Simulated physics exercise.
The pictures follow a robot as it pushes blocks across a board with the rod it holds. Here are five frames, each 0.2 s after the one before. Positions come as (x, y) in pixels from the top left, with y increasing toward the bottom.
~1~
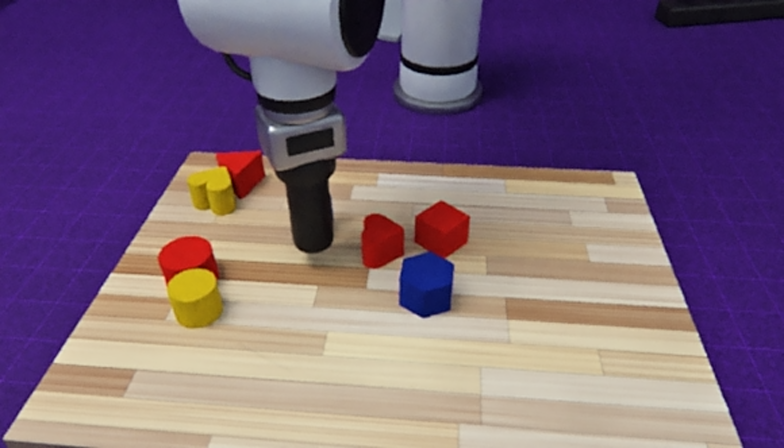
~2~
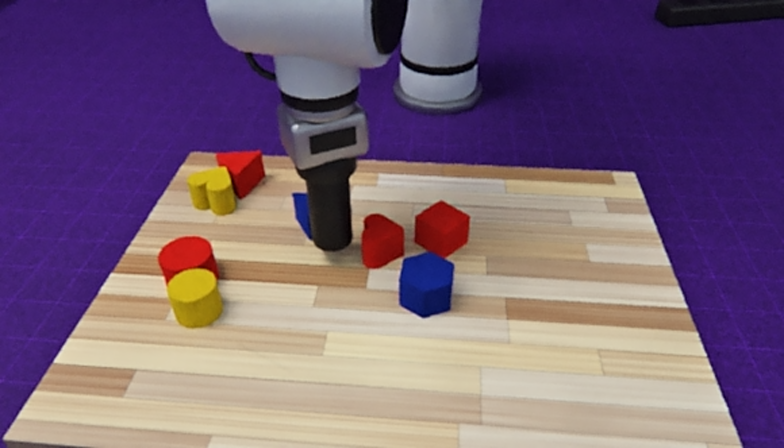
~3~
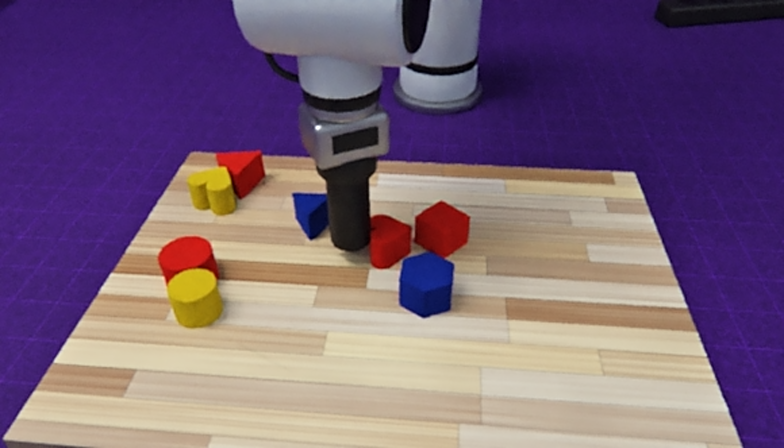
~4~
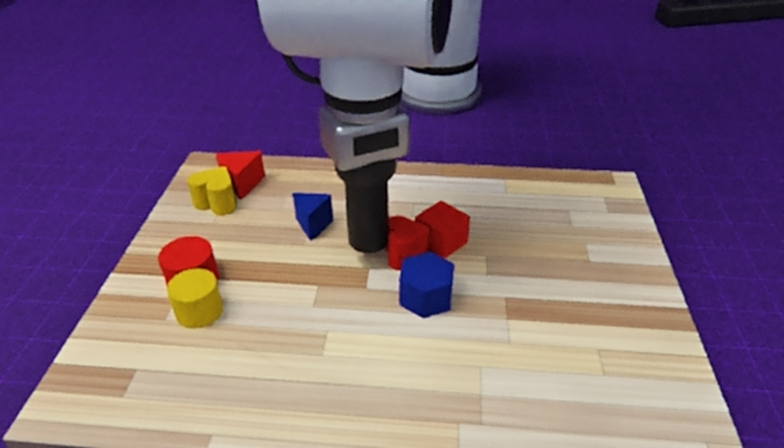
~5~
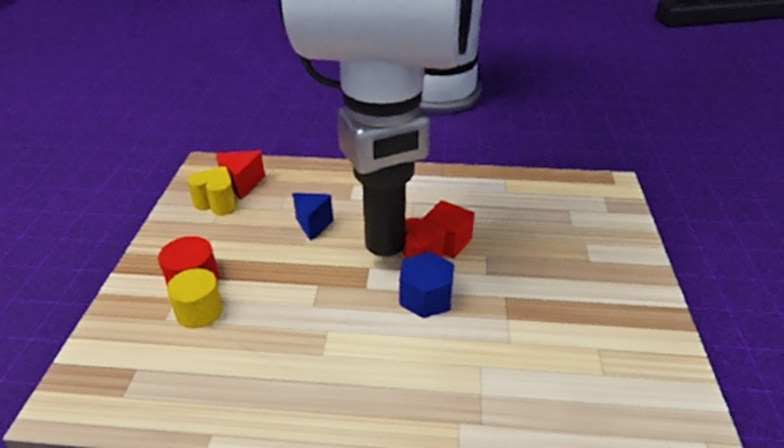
On a wooden board over a purple surface, a robot arm lowers no block but sweeps its black rod rightward past a blue triangle, then pushes a red heart right against a red block beside a blue six-sided block.
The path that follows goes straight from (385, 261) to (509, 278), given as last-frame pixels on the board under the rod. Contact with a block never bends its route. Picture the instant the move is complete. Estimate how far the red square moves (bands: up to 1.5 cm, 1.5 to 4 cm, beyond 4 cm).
It's set to move 1.5-4 cm.
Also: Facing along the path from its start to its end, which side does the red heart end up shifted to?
The answer is left: Facing from the path's start to its end, that's where the red heart shifts.
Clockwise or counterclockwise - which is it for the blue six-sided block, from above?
The turn is clockwise.
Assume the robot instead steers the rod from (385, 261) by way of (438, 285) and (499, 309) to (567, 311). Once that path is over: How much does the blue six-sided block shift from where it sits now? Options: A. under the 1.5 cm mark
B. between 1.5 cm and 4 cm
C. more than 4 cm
Correct choice: C.
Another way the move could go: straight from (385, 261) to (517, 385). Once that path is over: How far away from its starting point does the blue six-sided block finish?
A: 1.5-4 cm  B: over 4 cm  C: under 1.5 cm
My answer is option B.
On the path given first. One third of the way, rod at (427, 251); red heart at (463, 232), turned 20° anticlockwise; blue six-sided block at (431, 272); red square at (468, 209), turned 20° anticlockwise.
Two thirds of the way, rod at (470, 257); red heart at (494, 230), turned 35° anticlockwise; blue six-sided block at (436, 274), turned 25° clockwise; red square at (473, 207), turned 35° anticlockwise.
At the end, rod at (512, 262); red heart at (511, 228), turned 75° anticlockwise; blue six-sided block at (436, 274), turned 25° clockwise; red square at (473, 207), turned 35° anticlockwise.
